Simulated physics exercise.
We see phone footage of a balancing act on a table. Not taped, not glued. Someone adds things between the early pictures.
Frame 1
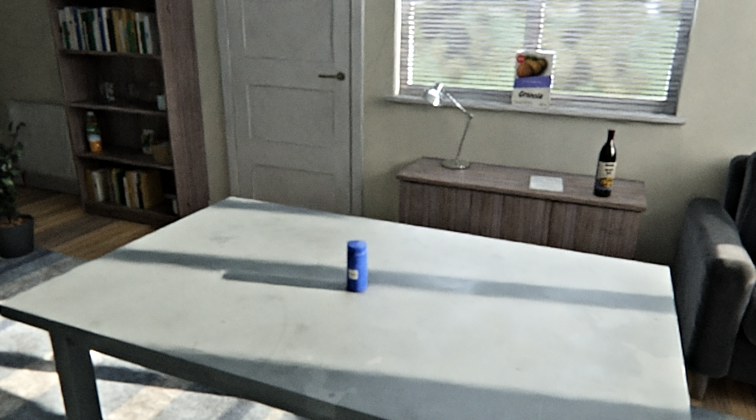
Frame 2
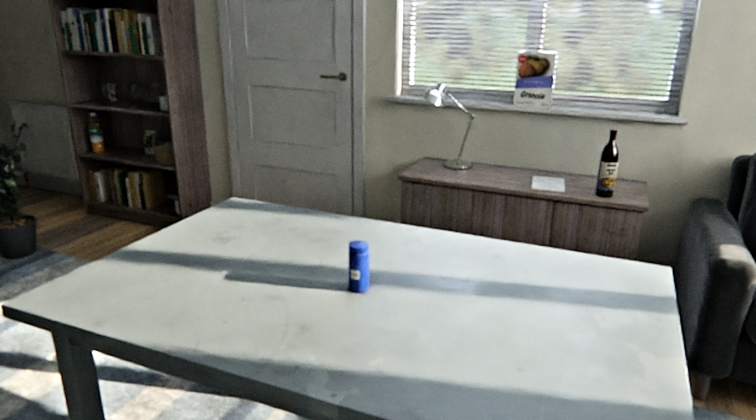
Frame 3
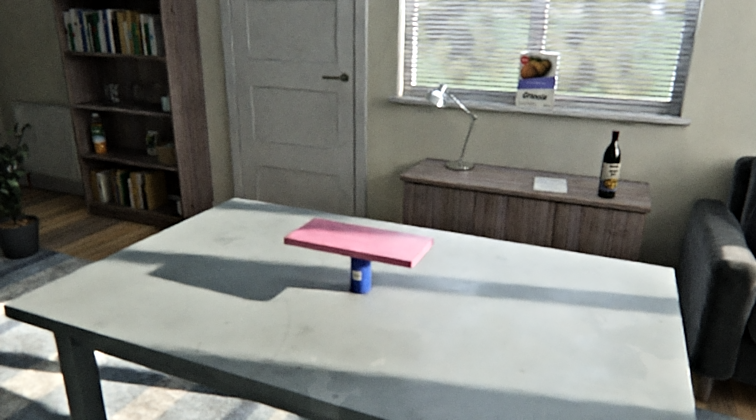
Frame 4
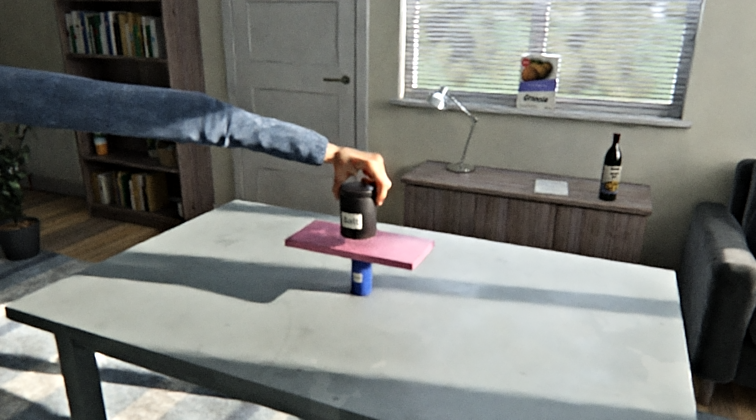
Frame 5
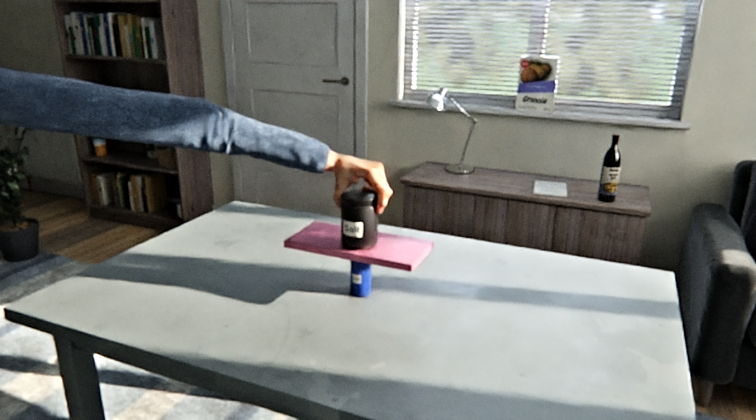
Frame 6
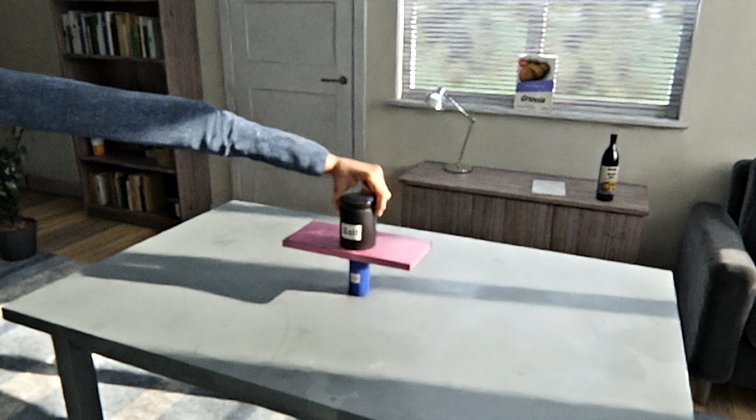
On a table, a pink board appears atop a blue shaker and a hand lowers a black jar onto it.
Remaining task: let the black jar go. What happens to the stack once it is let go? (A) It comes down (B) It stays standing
B.
Then, 0.30 s past the last view, nothing moves.
Then, 1.00 s past the last view, black jar resting near (358, 222).
Finally, all 3 still in place. Final places as the last picture's camera would see them, black jar near (358, 222). The stack keeps its balance.
